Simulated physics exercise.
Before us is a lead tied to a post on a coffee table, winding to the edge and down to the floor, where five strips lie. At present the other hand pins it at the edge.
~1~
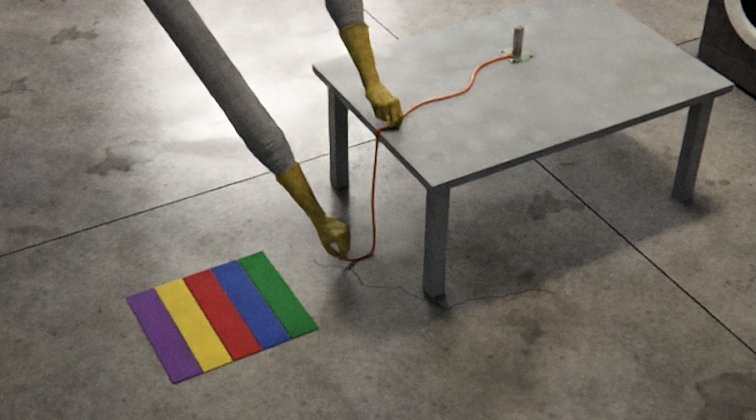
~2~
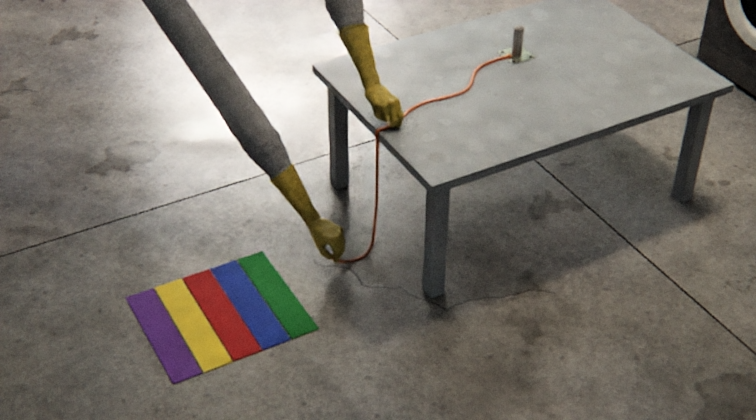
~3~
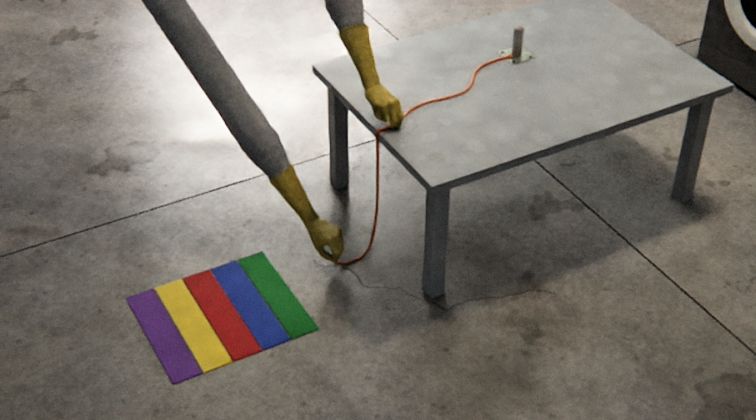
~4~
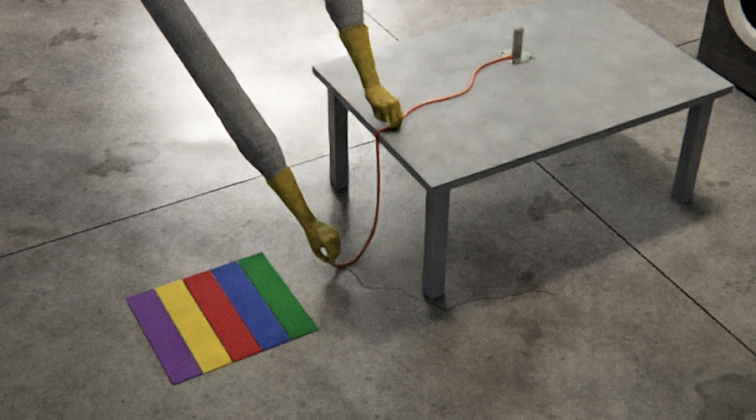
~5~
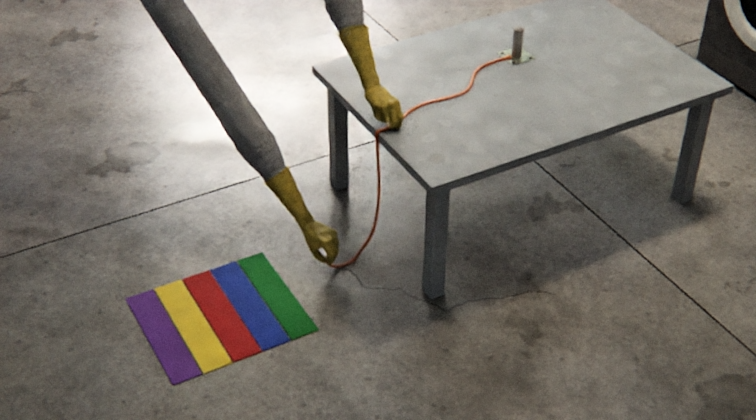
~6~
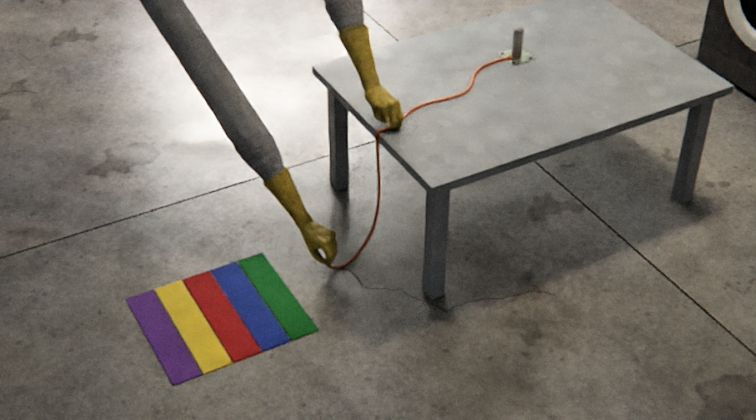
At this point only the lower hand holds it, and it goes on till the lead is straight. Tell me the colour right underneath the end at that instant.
Right underneath is blue.
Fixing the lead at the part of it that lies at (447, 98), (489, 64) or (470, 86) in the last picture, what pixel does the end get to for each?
Per try (px, approx.): (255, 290), (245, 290), (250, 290).
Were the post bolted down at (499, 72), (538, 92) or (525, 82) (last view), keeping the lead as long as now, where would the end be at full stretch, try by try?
Approximate pixels in order: (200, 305), (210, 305), (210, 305).
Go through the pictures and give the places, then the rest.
The first frame shows end (339, 256); green (295, 319); blue (267, 329); red (238, 340); yellow (209, 351); purple (179, 362).
The second frame shows end (333, 258); lead through (489, 63) (464, 92) (413, 109) (377, 140) (377, 191) (373, 242).
The third frame shows end (332, 259).
The fourth frame shows end (329, 261); lead through (489, 64) (464, 92) (413, 109) (377, 141) (379, 191) (367, 244).
The fifth frame shows end (327, 262).
The sixth frame shows end (326, 263); lead through (489, 64) (464, 93) (413, 110) (377, 141) (379, 192) (364, 244).
Early on, end near (289, 275); short of the strips.
Midway, end near (261, 285); over green.
At the end of the slack, end near (245, 291); over blue. It halts on the blue strip.
